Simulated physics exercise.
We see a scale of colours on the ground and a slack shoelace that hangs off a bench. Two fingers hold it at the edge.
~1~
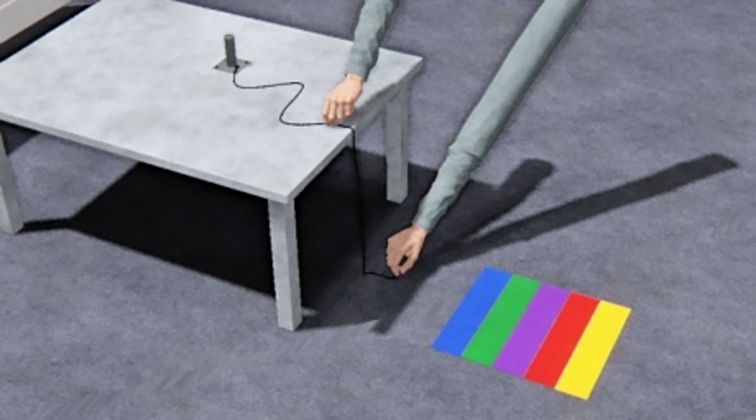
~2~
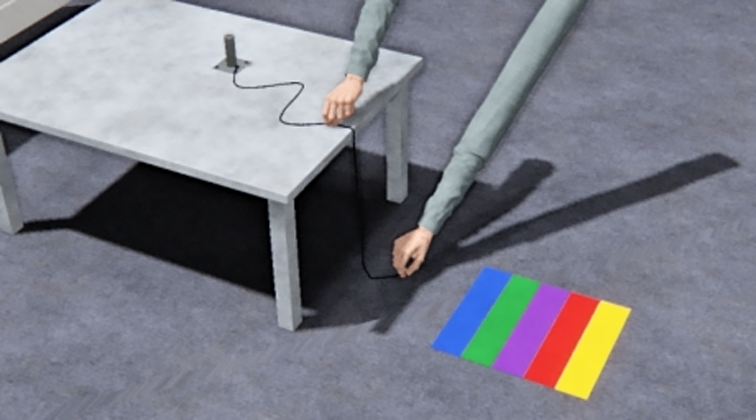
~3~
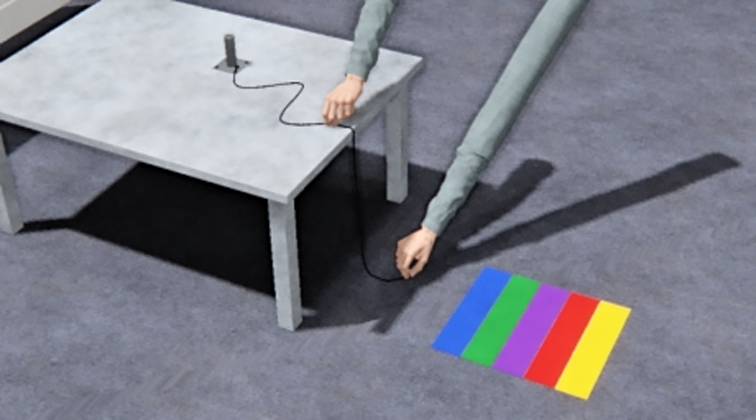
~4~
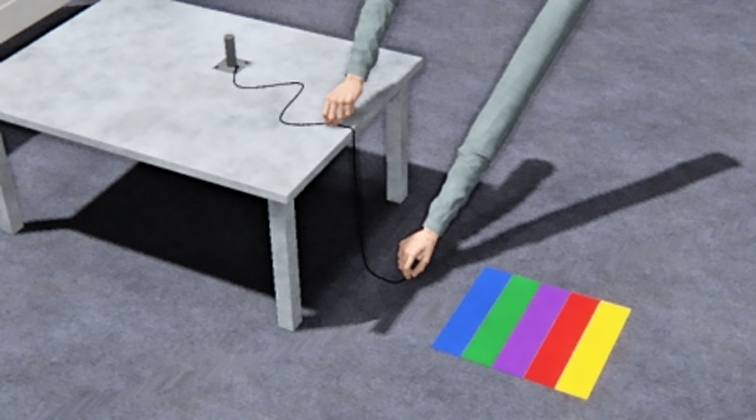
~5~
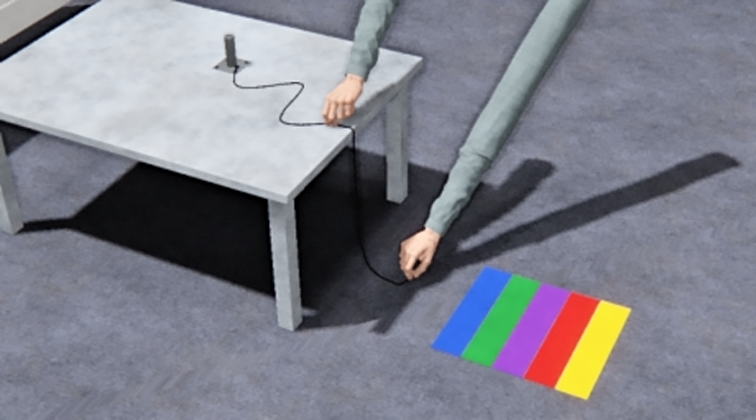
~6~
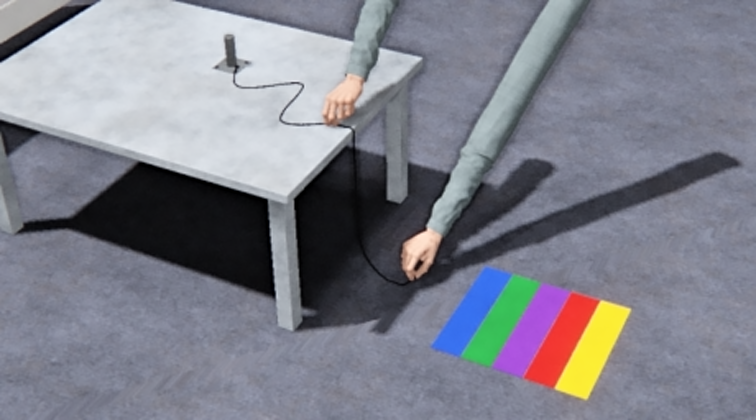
On a grey floor beside a pale bench, a dark shoelace runs from a small post across the top and hangs slackly over the edge, where one hand holds it. A second hand grips the lower end near five coloured stripes, then shifts it very slightly right while the rest stays nearly still.
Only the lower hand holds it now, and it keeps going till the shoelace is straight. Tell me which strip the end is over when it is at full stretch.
It is over the yellow strip.
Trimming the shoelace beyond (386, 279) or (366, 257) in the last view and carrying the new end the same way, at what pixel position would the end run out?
Pixel positions, in order: (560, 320), (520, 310).
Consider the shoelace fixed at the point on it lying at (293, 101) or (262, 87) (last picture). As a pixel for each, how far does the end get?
Roughly (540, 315), then roughly (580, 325).
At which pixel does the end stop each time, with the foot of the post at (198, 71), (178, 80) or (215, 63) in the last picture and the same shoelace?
You'd find it around (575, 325), then (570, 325), and finally (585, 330).
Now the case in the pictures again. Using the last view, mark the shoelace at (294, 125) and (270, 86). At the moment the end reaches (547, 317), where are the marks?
To (379, 142) and (297, 86).
Soon after, end near (547, 317); over purple.
Then, end near (582, 328); over yellow.
At full stretch, end near (604, 335); over yellow. Over yellow.
